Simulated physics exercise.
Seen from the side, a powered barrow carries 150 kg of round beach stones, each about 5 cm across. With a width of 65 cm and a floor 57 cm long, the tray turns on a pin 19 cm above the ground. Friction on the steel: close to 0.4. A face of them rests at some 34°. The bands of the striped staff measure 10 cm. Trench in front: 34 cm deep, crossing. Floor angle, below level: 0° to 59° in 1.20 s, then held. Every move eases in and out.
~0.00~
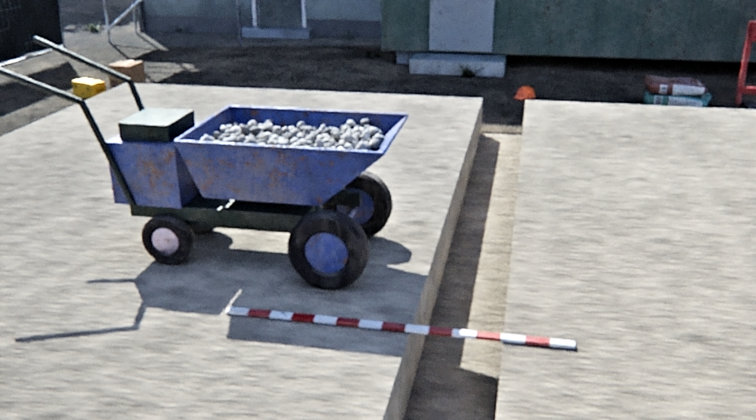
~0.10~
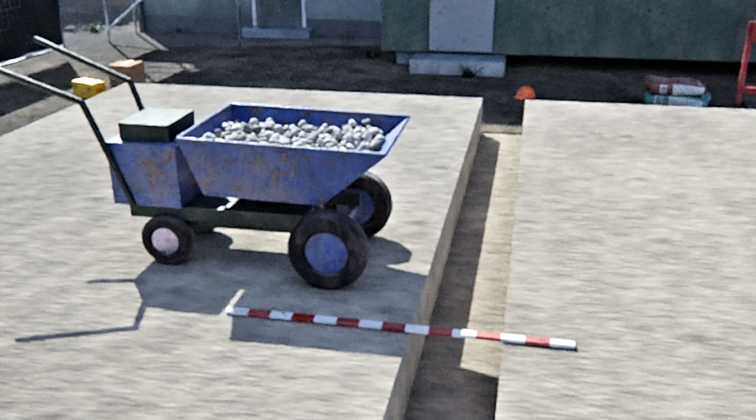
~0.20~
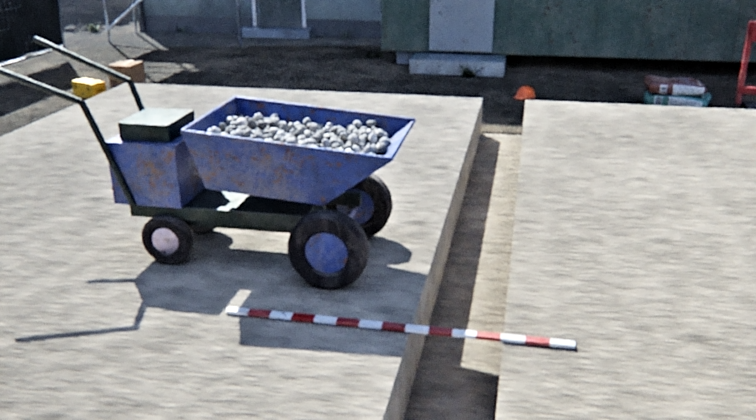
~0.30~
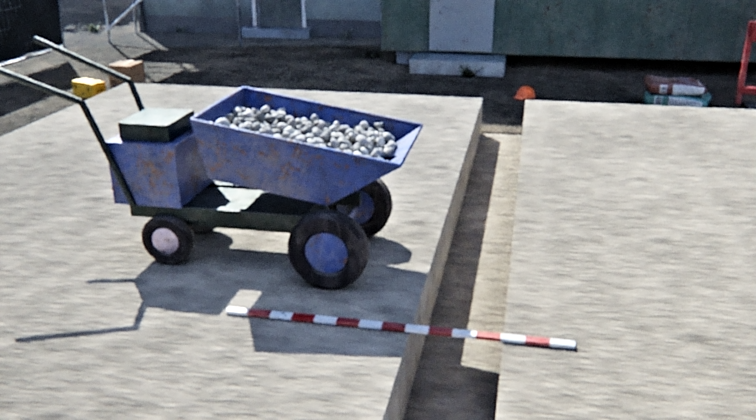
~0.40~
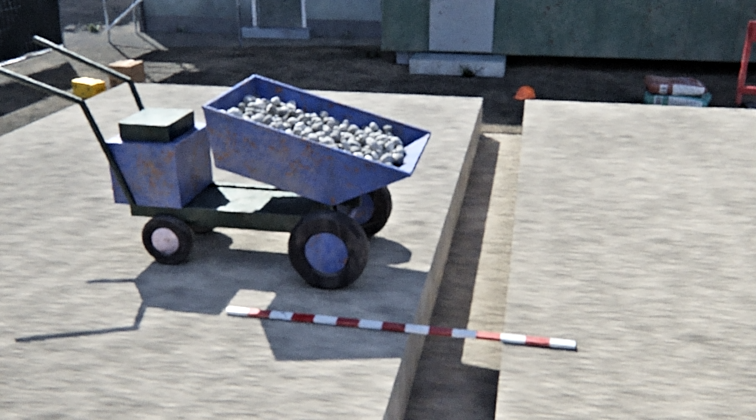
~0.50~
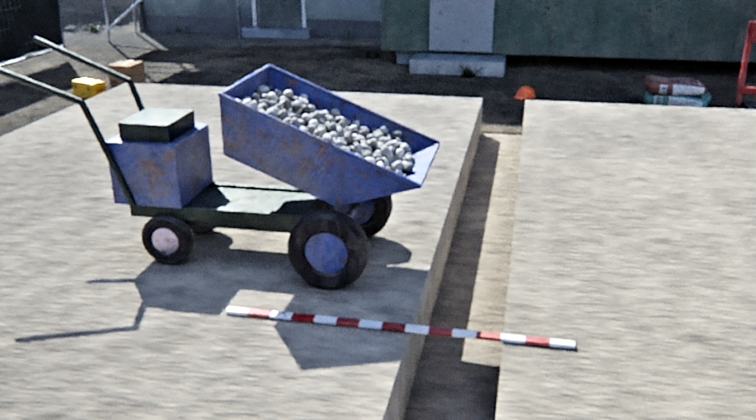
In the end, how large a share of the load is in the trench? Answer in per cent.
A share of roughly 72 %.
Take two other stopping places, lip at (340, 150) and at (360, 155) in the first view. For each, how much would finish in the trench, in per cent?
Some 100 and some 95 per cent, in that order.
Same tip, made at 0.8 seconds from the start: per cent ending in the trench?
I'd put it at some 65 in a hundred.
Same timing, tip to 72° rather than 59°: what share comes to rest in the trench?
About 80 per cent would end up in the trench.
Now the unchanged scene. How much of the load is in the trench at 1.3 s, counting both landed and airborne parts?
Around 30 per cent of it, at that instant.
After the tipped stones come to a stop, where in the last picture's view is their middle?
(487, 315).
After 0.9 s the floor is at 50°; 100 % in the tray; the foremost stones are at (443, 210).
After 1.3 s the floor is at 59°; 68 % in the tray, 28 % in the trench, 5 % past the trench; the foremost stones are at (537, 274).
After 1.6 s the floor is at 59°; 27 % in the tray, 46 % in the trench, 26 % past the trench; the foremost stones are at (633, 270).
After 3.6 s the floor is at 59°; 0 % in the tray, 72 % in the trench, 28 % past the trench; the foremost stones are at (723, 267).
